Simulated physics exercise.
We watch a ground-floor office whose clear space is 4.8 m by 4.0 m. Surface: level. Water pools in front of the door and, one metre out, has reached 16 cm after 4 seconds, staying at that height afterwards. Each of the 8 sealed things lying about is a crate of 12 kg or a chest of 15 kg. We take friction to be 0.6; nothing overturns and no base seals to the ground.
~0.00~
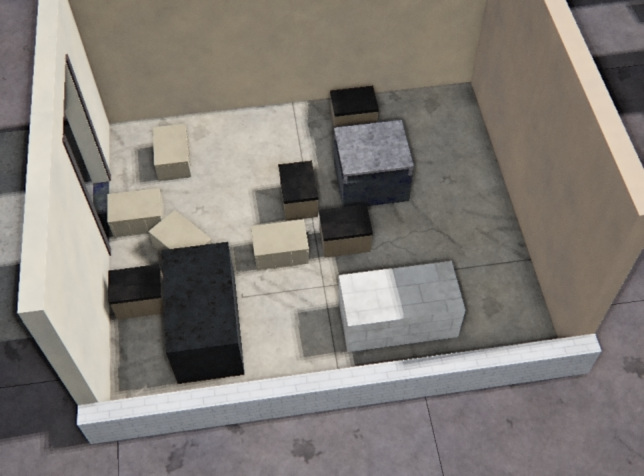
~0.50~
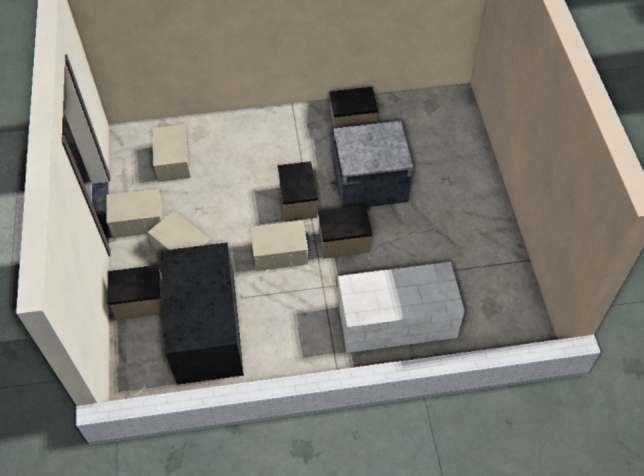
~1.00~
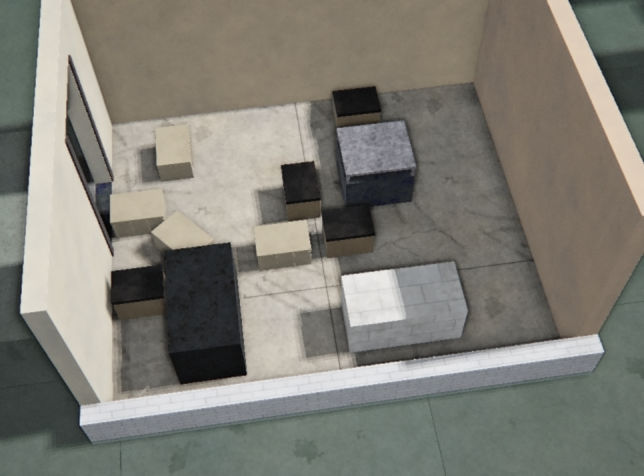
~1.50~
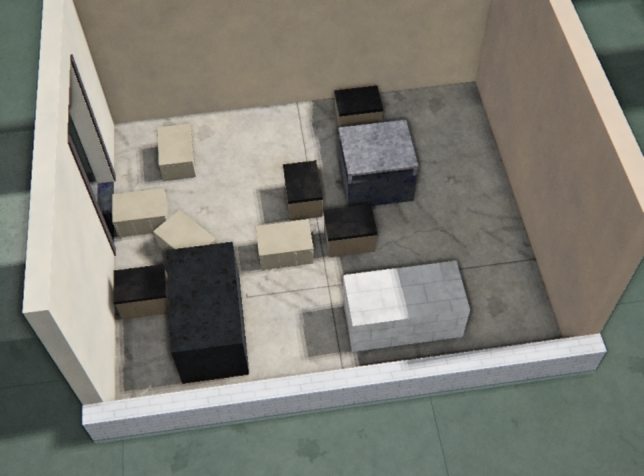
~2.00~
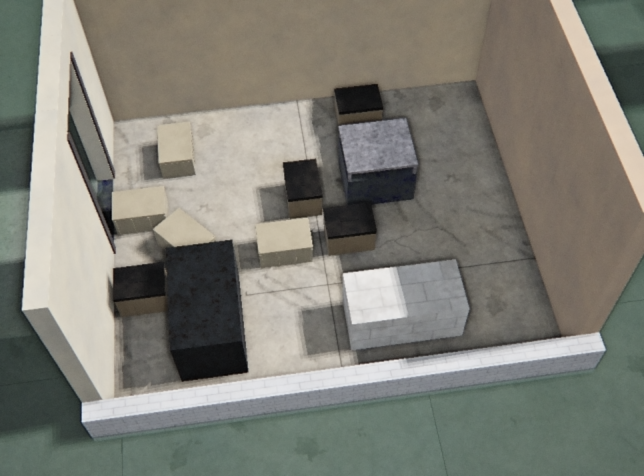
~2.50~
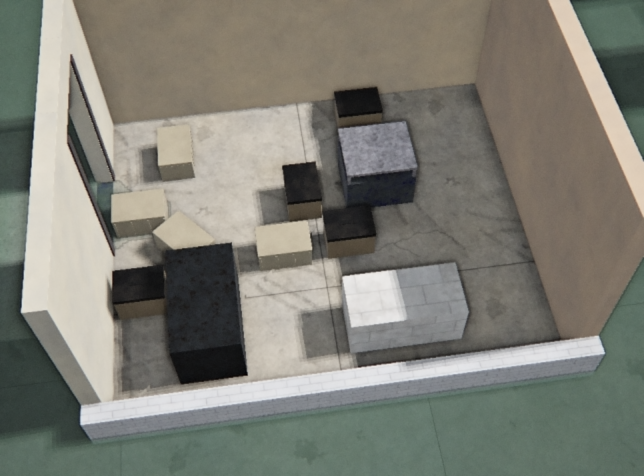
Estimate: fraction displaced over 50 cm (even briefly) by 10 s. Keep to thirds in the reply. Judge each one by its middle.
My answer: One to two thirds.
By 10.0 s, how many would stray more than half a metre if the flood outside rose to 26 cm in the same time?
Then it comes to 7.
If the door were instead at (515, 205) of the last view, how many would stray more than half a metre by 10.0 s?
The answer then is 0.
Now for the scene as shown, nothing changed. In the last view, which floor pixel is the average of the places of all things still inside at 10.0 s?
Near (322, 203).
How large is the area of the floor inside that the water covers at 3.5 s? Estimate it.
I'd put it close to 1.0 m2.
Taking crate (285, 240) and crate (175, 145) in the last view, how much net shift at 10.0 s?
First 80 cm, then 200 cm.
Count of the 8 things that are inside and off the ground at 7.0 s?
2 of them.
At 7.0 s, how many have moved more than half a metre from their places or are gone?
3.
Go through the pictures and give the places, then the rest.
A crate at (180, 235), on the bottom; a chest at (354, 100) rests on the ground; water covers 0.0 m2; 0 of 8 have shifted, in the first picture.
A crate at (179, 236) rests on the ground; a chest at (354, 100), on the bottom; water covers 0.0 m2; 0 of 8 have shifted, in the second picture.
A crate at (182, 236) rests on the ground; a chest at (357, 100), on the bottom; water covers 0.0 m2; 0 of 8 have shifted, in the third picture.
A crate at (184, 235), on the bottom; a chest at (359, 99) rests on the ground; 0.0 m2 under water; 0 of 8 have shifted, in the fourth picture.
A crate at (184, 233) rests on the ground; a chest at (359, 98) rests on the ground; 0.0 m2 under water; 0 of 8 have shifted, in the fifth picture.
A crate at (183, 236), on the bottom; a chest at (358, 101), on the bottom; 0.1 m2 under water; 0 of 8 have shifted, in the sixth picture.
After 3.5 s 0 of 8 are over 50 cm from their spots; 0 afloat.
After 4.5 s 0 of 8 are over 50 cm from their spots; 0 afloat.
After 7.0 s 3 of 8 are over 50 cm from their spots; 2 afloat.
After 10.0 s 4 of 8 are over 50 cm from their spots, and 4 have been at some point; 3 afloat.
